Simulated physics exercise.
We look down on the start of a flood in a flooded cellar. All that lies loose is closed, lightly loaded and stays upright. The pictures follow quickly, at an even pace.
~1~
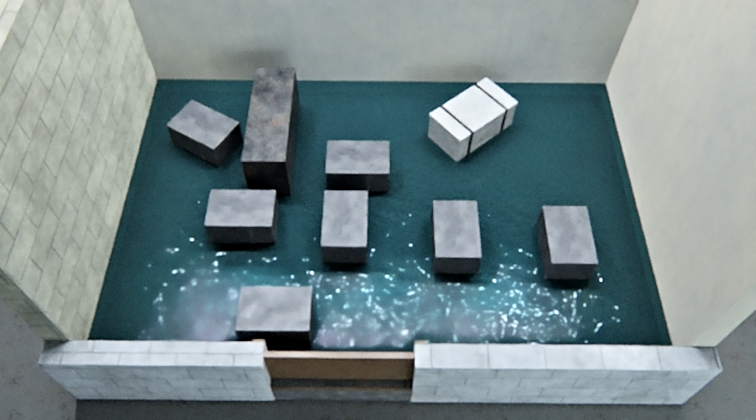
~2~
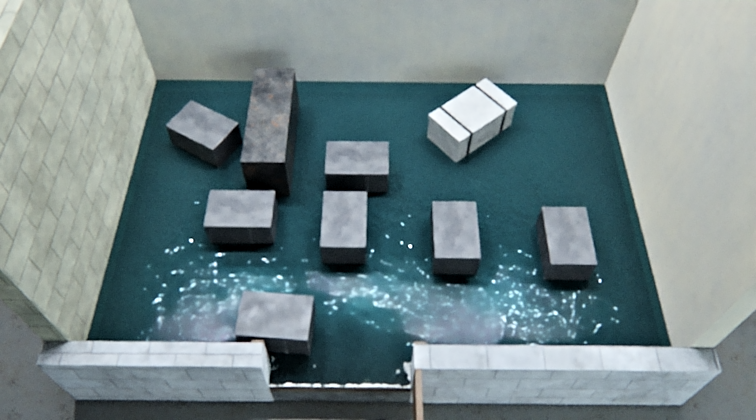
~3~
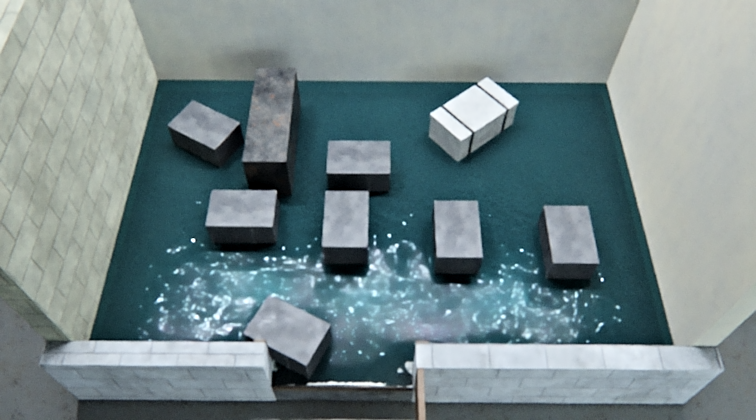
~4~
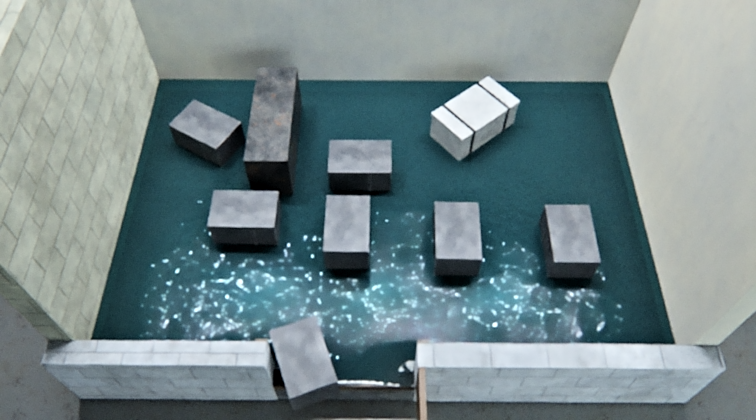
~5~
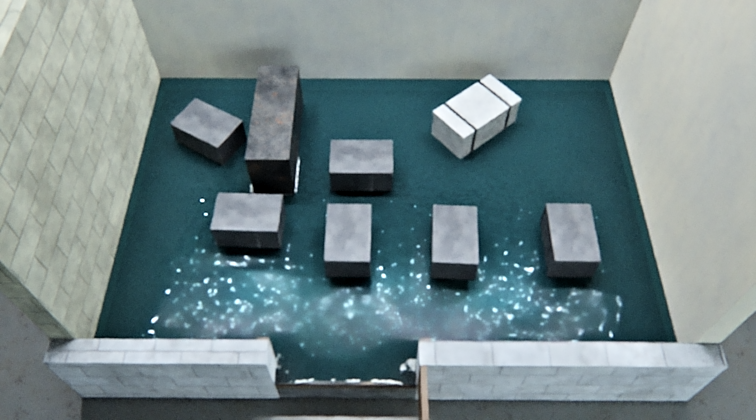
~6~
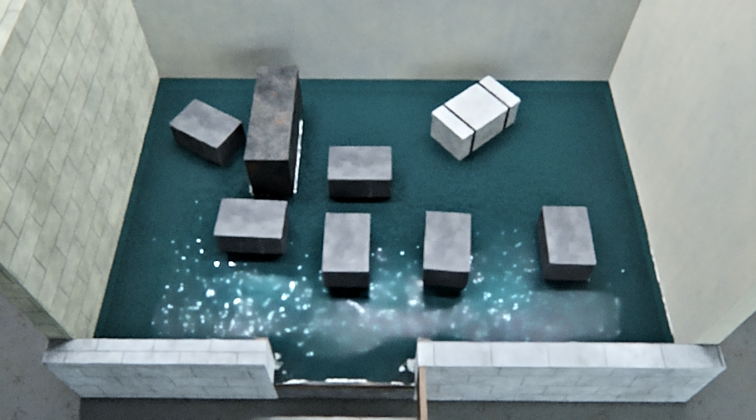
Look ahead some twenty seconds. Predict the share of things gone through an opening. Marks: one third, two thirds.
It is at least two thirds.
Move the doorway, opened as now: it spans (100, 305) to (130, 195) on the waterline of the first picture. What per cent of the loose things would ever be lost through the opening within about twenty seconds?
Some 80 per cent.
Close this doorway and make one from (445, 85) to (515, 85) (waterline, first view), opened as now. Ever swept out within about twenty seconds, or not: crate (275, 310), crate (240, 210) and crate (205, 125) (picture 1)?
In turn: Kept in, left behind, left behind.
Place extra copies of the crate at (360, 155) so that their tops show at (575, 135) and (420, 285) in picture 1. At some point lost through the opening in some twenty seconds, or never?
In that order: Stays, washed out.
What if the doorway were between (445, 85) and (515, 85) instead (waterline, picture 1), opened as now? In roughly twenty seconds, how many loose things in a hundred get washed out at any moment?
Some 50 per cent.
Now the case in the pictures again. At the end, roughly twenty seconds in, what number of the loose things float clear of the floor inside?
The number is 2.
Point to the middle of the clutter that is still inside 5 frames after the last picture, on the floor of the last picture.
Around (368, 243).
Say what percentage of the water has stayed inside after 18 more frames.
Some 70 per cent.
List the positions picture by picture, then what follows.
A crate at (345, 218) floats; a crate at (457, 228), afloat; 0 of 8 have shifted, in the first frame.
A crate at (344, 218) floats; a crate at (456, 229), afloat; 0 of 8 have shifted, in the second frame.
A crate at (346, 218) floats; a crate at (458, 228), afloat; 1 of 8 have shifted, in the third frame.
A crate at (347, 223) floats, close to its start; a crate at (458, 230) floats; 1 of 8 have shifted, in the fourth frame.
A crate at (348, 232), afloat, close to its start; a crate at (455, 234), afloat, close to its start; 4 of 8 have shifted, in the fifth frame.
A crate at (347, 242) floats, close to its start; a crate at (448, 241) floats, close to its start; 5 of 8 have shifted, in the sixth frame.
A moment on, 1 of 8 are out; 7 afloat.
Next, 4 of 8 are out; 4 afloat.
Later, 6 of 8 are out; 2 afloat.
In the end, 6 of 8 are out; 2 afloat.
